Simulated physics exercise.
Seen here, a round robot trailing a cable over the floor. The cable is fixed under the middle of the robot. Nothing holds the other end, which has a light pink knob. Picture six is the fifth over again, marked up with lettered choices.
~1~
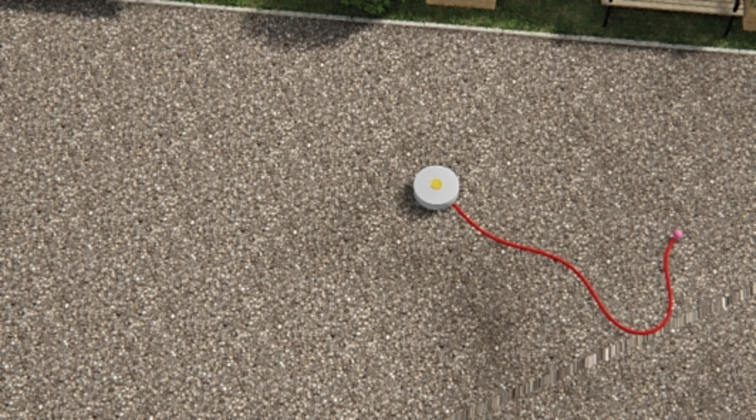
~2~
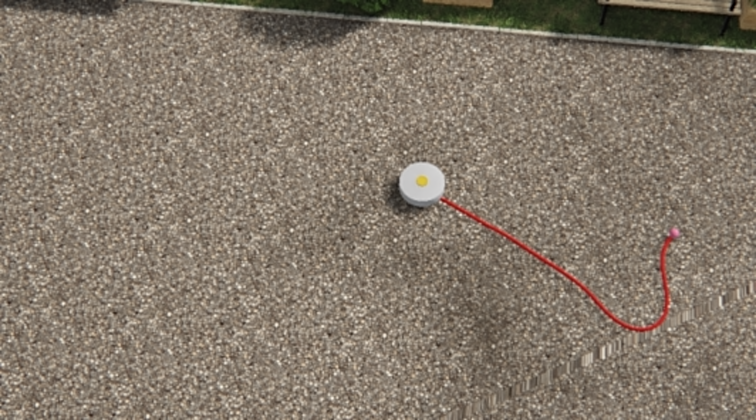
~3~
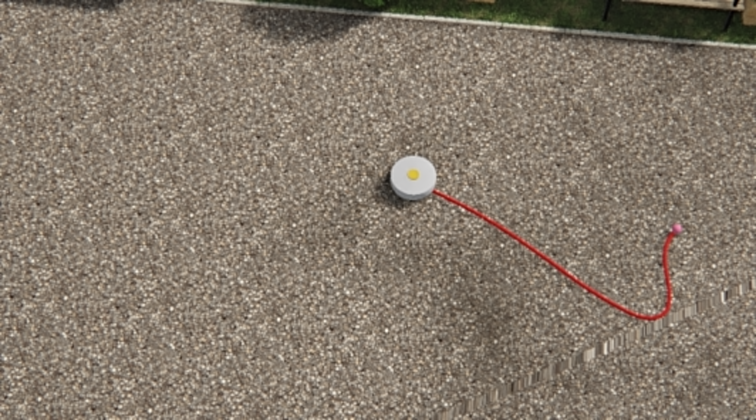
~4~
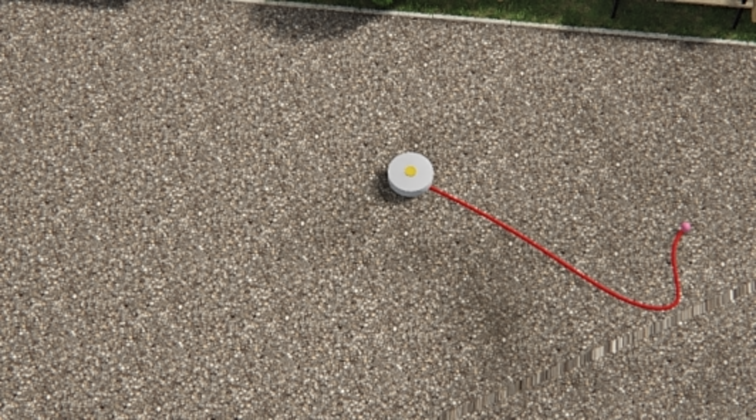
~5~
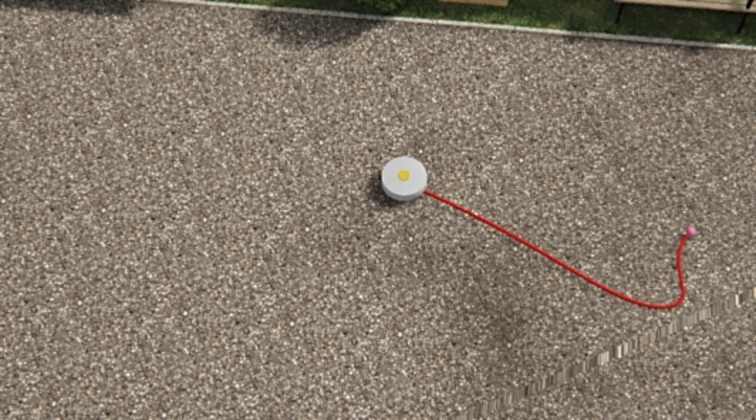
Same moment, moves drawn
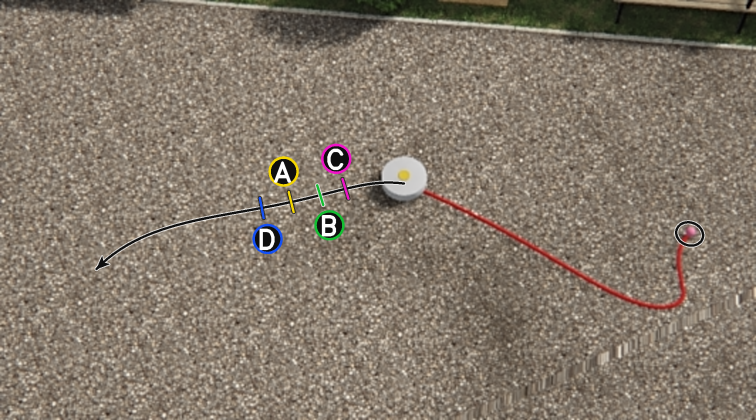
A round white robot moves slightly left across gravel, pulling its trailing red cable straighter.
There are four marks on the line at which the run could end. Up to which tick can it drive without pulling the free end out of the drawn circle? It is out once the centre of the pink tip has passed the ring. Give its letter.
All is well up to B.
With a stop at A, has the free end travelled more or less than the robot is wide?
By then, less.
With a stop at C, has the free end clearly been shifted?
No.
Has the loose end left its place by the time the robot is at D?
Yes.
On the copy, A at (291, 202); B at (320, 195); C at (345, 189); D at (262, 208); the ring at (690, 234); the route from (404, 184) via (243, 211) to (96, 269).
On B. First, robot (374, 179), middle of the cable (552, 259), free end (690, 232).
Then, robot (345, 185), middle of the cable (530, 247), free end (690, 232).
Finally, robot (320, 191), middle of the cable (509, 239), free end (687, 236); the free end is still in its ring.
By contrast, A drags the free end to (673, 247); C is safe but short; D drags the free end to (646, 250).
